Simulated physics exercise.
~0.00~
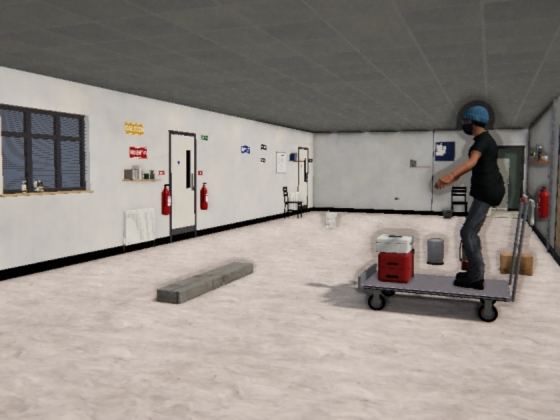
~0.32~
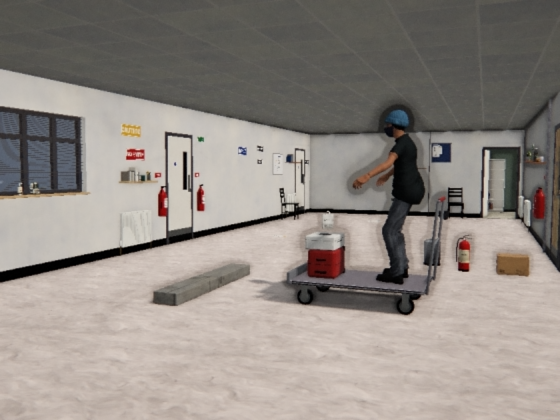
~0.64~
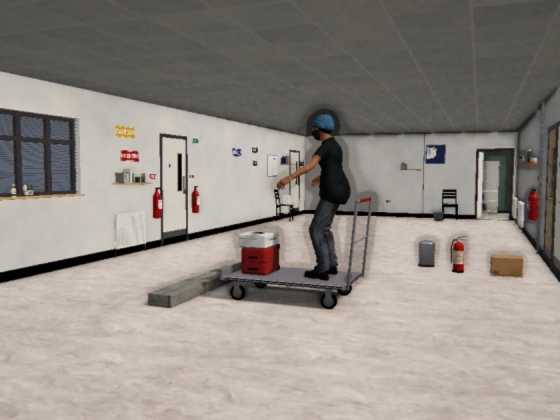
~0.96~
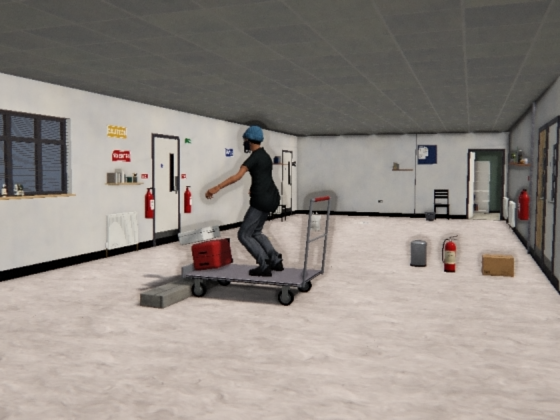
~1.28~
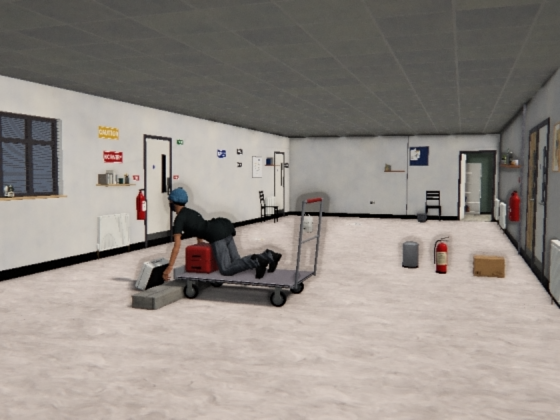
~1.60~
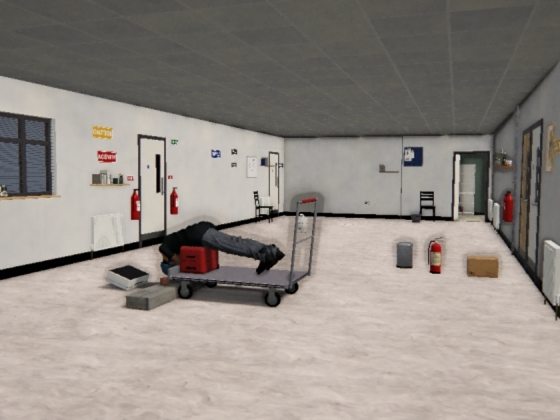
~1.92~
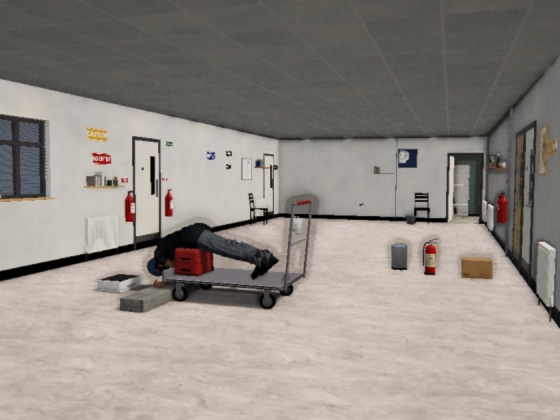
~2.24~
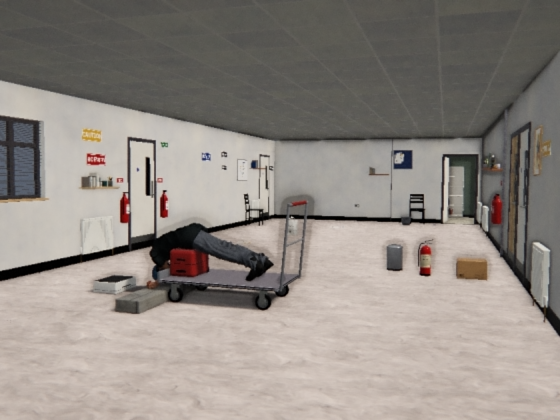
Helmeted rider on a trolley rolling left into a low kerb, pitching face-down over a red case as a white box tumbles off.
